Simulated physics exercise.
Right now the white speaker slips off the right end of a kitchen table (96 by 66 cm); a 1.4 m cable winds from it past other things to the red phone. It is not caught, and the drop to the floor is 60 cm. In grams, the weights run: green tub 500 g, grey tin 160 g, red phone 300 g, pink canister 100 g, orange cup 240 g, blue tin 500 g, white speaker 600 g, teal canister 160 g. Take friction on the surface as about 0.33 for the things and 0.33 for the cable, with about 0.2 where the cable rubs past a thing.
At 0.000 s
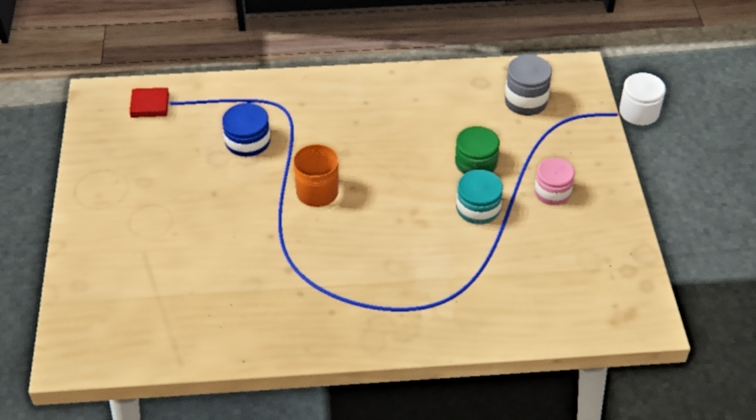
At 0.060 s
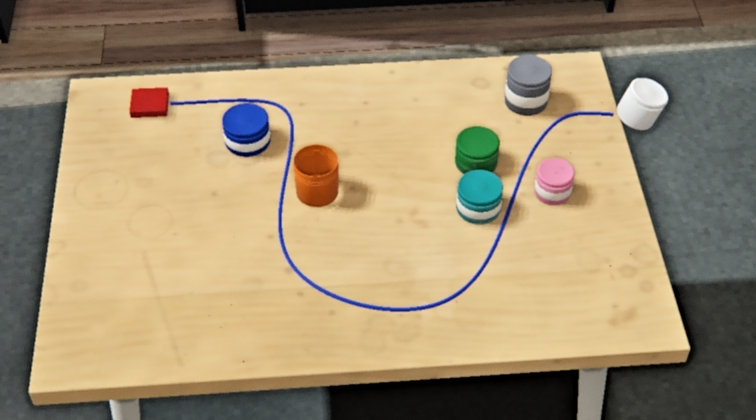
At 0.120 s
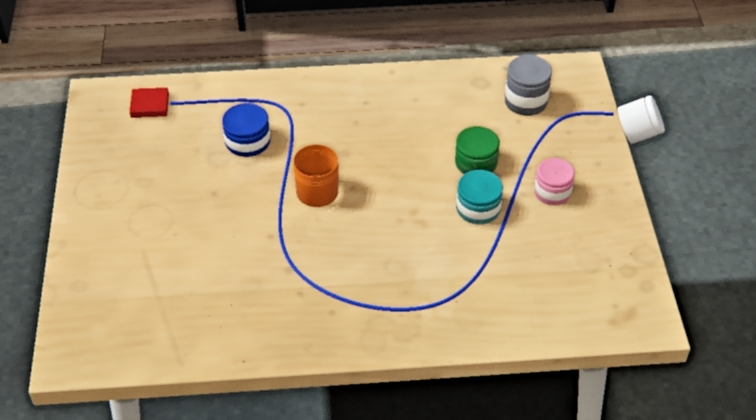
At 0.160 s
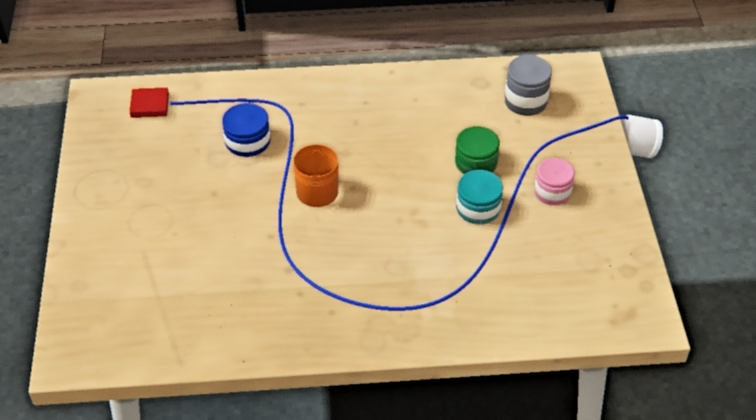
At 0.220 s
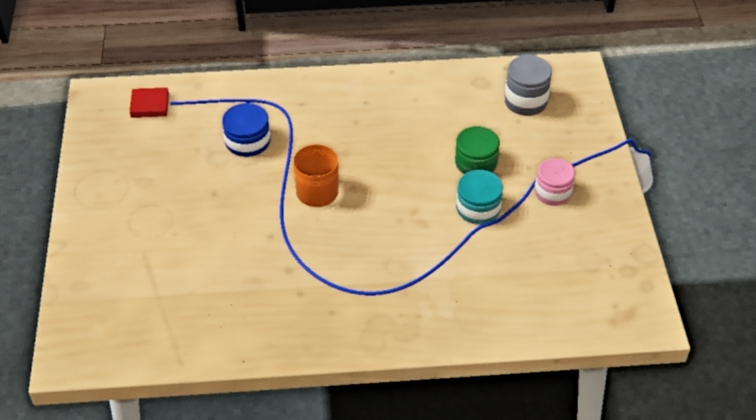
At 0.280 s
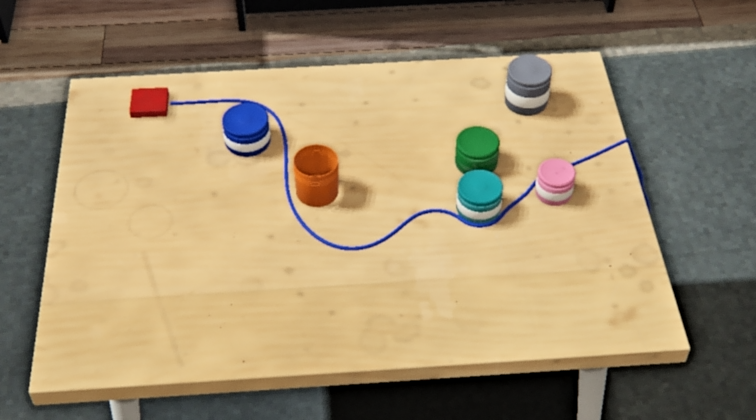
A white cylindrical object tips over the right edge of a pale wooden table, seen from above by a still camera. A blue cable curves from a red block at upper left past blue and orange containers, with green, teal, pink and grey ones to the right. The white object drops out of sight, drawing the cable's loop shallower against the teal and pink containers, which stay put.
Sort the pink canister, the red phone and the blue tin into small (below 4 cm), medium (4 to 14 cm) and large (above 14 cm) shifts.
Shifts - pink canister: Medium; red phone: Medium; blue tin: Small.
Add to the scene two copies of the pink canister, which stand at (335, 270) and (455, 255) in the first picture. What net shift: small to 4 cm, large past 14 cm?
Taking them in that order, the first shows a lot of movement and the second shows a lot of movement.
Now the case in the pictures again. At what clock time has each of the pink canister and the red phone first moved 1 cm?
Times: Pink canister = 0.38 s, red phone = 0.40 s.
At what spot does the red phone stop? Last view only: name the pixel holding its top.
It comes to rest at about (182, 107).
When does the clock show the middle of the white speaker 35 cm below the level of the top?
Time: 0.32 s.
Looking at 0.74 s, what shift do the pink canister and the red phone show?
I'd say the pink canister is some 8 cm out, the red phone some 6 cm.
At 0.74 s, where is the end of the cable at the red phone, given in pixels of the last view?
Pixel estimate: (201, 119).
At 0.5 s, the cable's tail end at (197, 118); pink canister 7 cm off its start, red phone 6 cm off its start, blue tin 1 cm off its start.
At 0.7 s, the cable's tail end at (201, 119); pink canister 7 cm off its start, red phone 6 cm off its start, blue tin 1 cm off its start.
At 1.0 s, the cable's tail end at (201, 119); pink canister 7 cm off its start at (591, 195), red phone 6 cm off its start at (182, 107), blue tin 1 cm off its start at (241, 122).
At 1.2 s, the cable's tail end at (201, 119); pink canister 7 cm off its start, red phone 6 cm off its start, blue tin 1 cm off its start.
At 2.4 s, the cable's tail end at (201, 119); pink canister 7 cm off its start at (592, 195), red phone 6 cm off its start at (182, 107), blue tin 1 cm off its start at (241, 122), orange cup 19 cm off its start at (391, 97).
